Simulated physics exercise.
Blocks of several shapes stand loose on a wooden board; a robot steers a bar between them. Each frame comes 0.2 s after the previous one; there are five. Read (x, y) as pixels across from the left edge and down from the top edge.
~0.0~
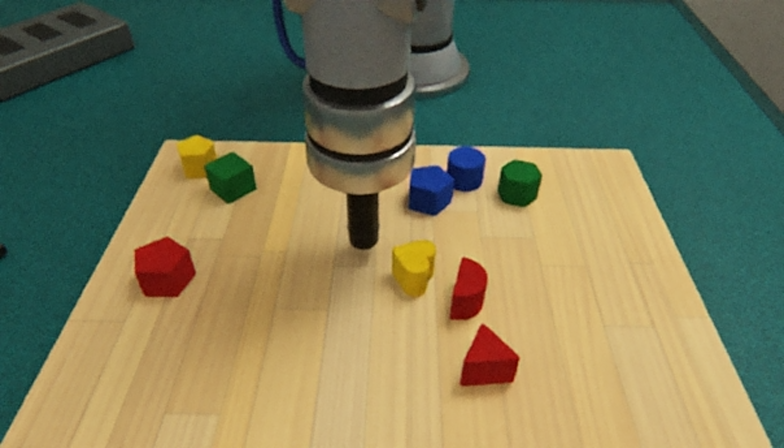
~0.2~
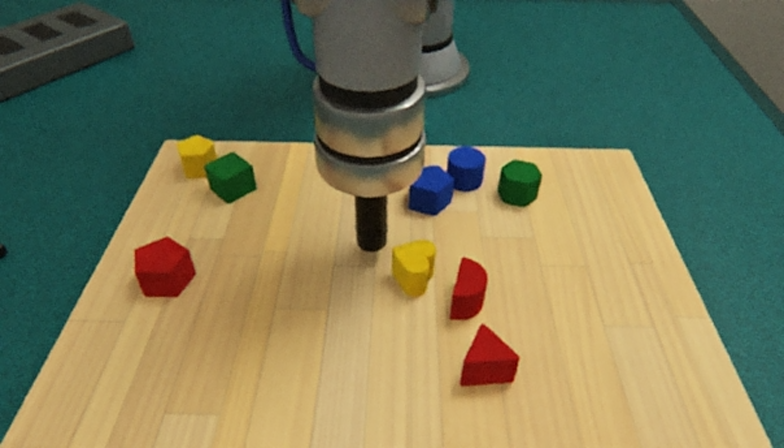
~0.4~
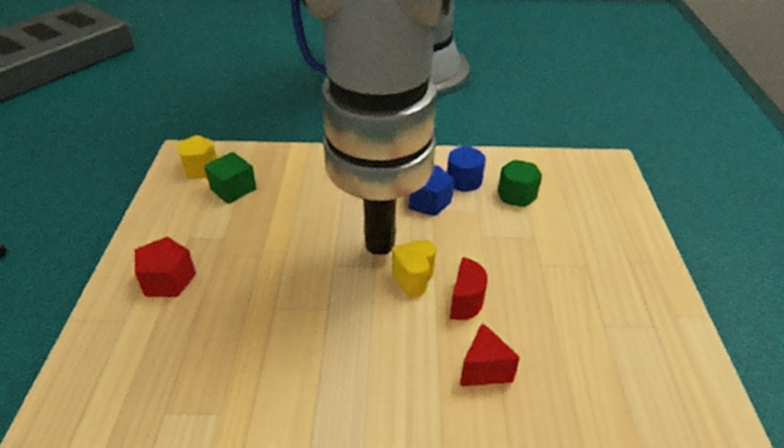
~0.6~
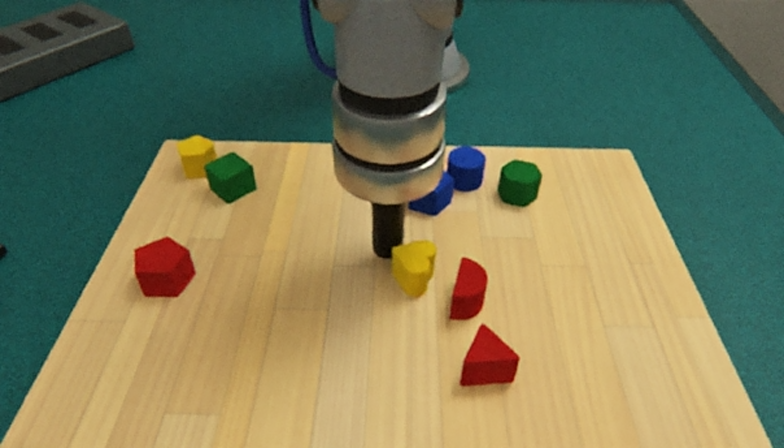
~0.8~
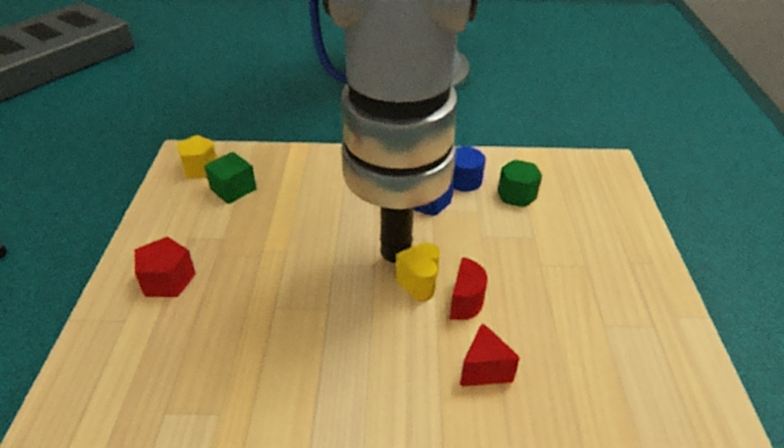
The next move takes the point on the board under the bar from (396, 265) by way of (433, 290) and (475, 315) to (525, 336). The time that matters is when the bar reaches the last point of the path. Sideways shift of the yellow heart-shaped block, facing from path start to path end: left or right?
With start-to-end as forward, it shifts left.
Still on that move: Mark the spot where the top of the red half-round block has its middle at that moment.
Its top middle: (579, 297).
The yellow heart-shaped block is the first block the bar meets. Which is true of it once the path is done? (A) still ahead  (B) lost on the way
My answer is option A.
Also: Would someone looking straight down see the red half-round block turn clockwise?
No
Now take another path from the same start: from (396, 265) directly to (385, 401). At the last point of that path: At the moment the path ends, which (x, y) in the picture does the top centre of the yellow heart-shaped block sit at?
It comes to (431, 274).
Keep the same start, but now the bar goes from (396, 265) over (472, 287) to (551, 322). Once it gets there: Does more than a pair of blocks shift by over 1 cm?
I'd say no.
What follows on the original path. One third of the way, bar at (434, 279); yellow heart-shaped block at (465, 283), turned 15° anticlockwise; red half-round block at (498, 287), turned 20° anticlockwise.
Two thirds of the way, bar at (477, 304); yellow heart-shaped block at (513, 305), turned 30° anticlockwise; red half-round block at (542, 297), turned 35° anticlockwise.
At the end, bar at (528, 324); yellow heart-shaped block at (571, 323), turned 50° anticlockwise; red half-round block at (579, 297), turned 65° anticlockwise; red triangular piece unmoved.
